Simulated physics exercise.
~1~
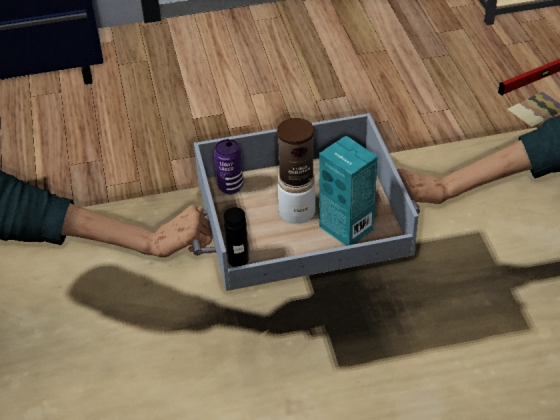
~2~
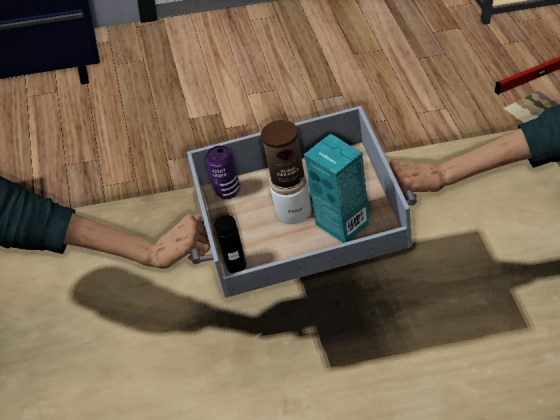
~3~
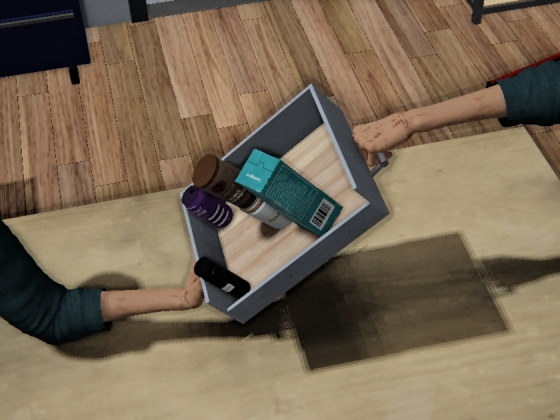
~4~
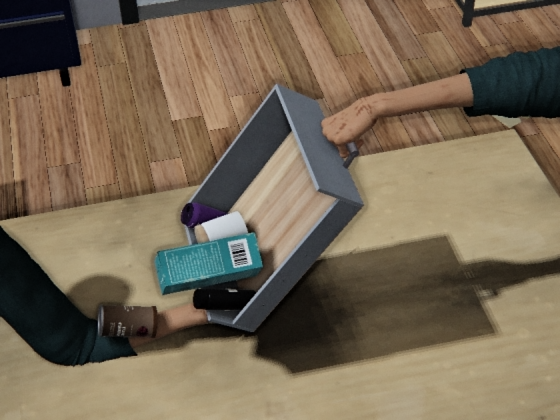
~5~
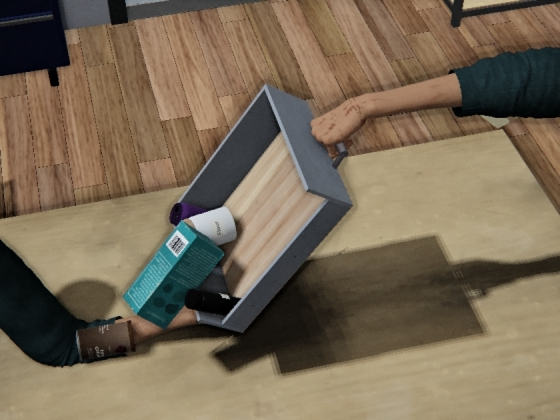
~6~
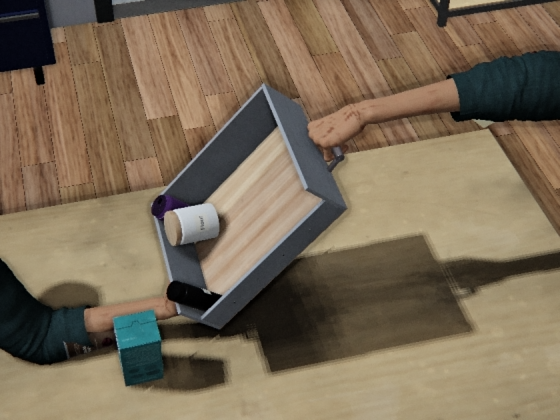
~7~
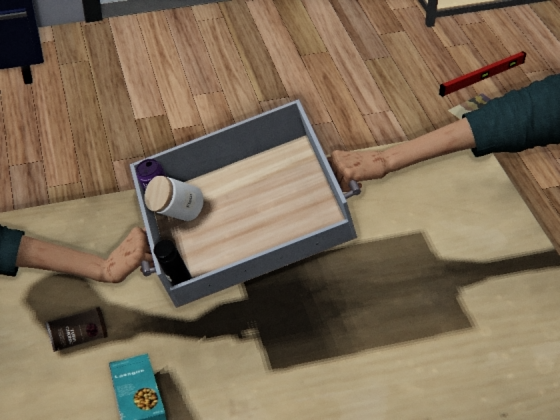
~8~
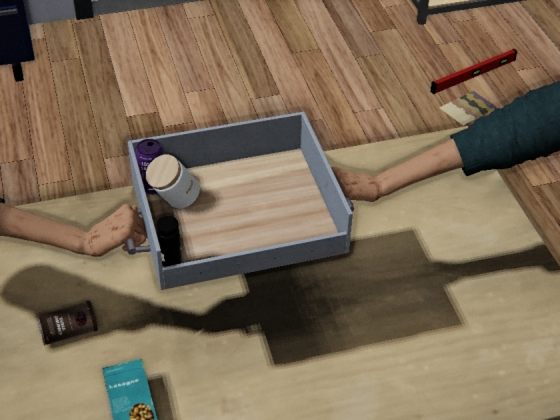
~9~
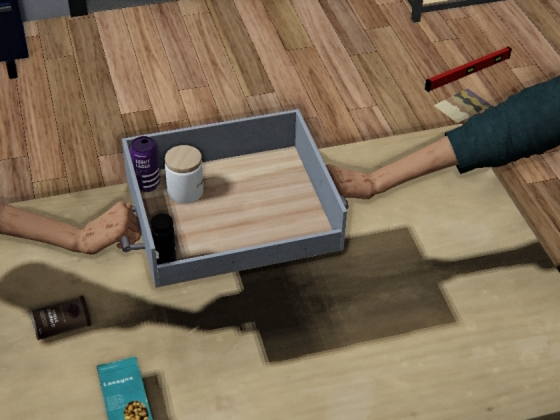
Two hands tip a crate left, spilling a brown tin and turquoise carton, then level it.
